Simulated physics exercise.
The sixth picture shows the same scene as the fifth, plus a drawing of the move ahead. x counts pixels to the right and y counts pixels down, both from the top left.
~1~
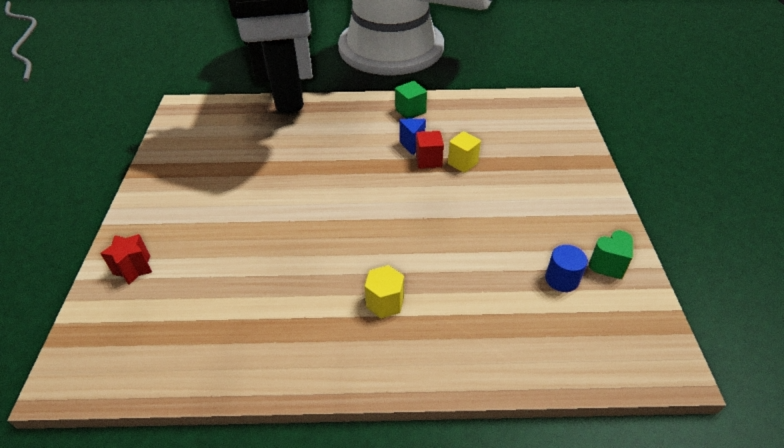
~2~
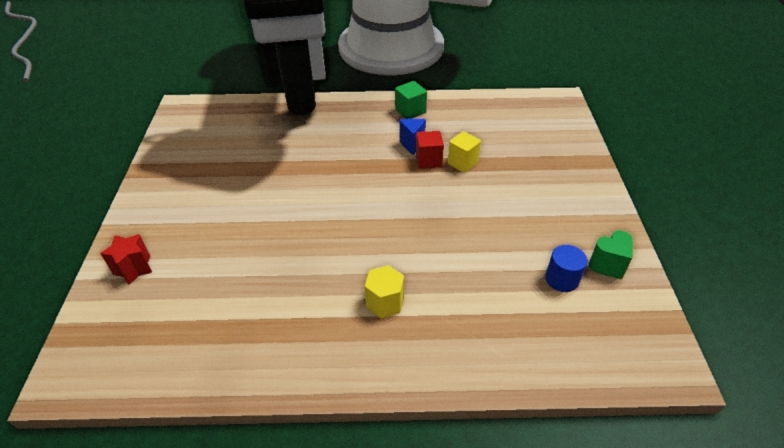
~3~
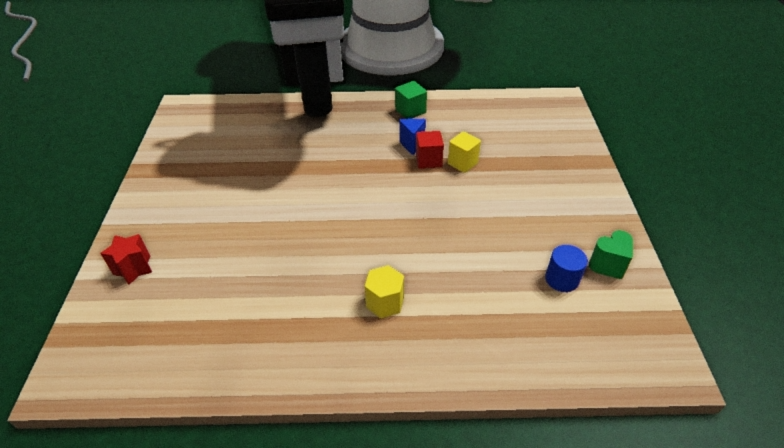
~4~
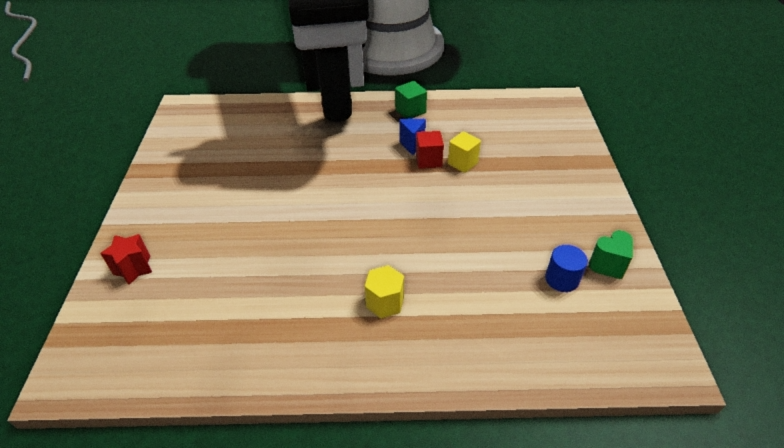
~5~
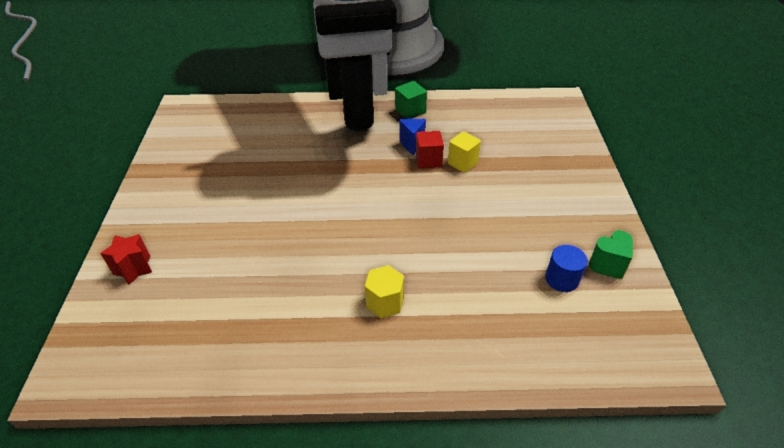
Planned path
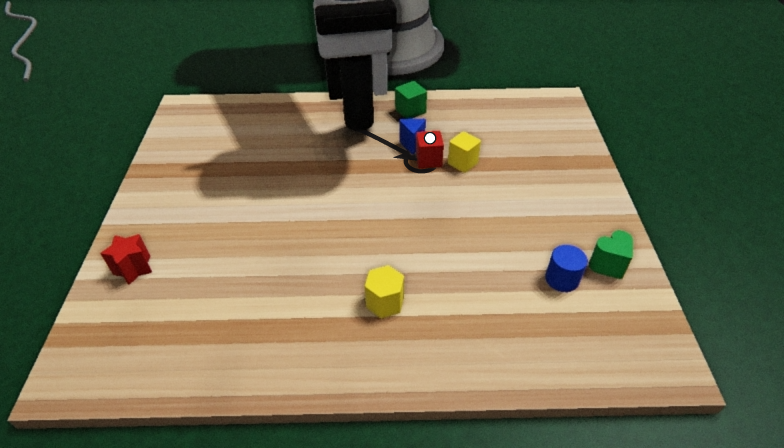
On a wooden board set on a green surface, a black robotic arm slid right along the far edge toward a cluster of small colored blocks, while all the blocks stayed still.
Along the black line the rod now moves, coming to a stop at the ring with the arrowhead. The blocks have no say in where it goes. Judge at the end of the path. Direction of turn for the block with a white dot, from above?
I'd predict that, seen from above, the block with a white dot rotates clockwise.
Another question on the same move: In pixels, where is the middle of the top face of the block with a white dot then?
For the centre of its top, I'd go with (449, 147).
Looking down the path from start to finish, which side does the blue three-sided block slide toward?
It moves over to the left.
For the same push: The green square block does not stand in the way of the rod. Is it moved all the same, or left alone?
Answer: Unmoved.
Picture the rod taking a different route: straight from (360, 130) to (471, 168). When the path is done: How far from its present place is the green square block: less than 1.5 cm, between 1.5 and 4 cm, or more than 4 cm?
It will fall in the lowest band, under 1.5 cm.
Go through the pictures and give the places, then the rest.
Rod tip (290, 107); block tops, green square block (411, 89); blue three-sided block (413, 123); red square block (430, 138); yellow square block (465, 141), in the first picture.
Rod (302, 107); blocks unchanged, in the second picture.
Rod (318, 110); blocks unchanged, in the third picture.
Rod (338, 114); blocks unchanged, in the fourth picture.
Rod (359, 123); green square block (411, 89); blue three-sided block (413, 123); red square block (430, 138); yellow square block (465, 141), in the fifth picture.
Path on the board, from (360, 130) to (421, 161); the dot is on the red square block.
On the path given first. Halfway along, rod (391, 139); blue three-sided block (417, 124), turned 15° clockwise.
At the end, rod (422, 154); green square block in place; blue three-sided block (438, 124); red square block (449, 147), turned 25° clockwise; yellow square block (476, 143), turned 35° anticlockwise.
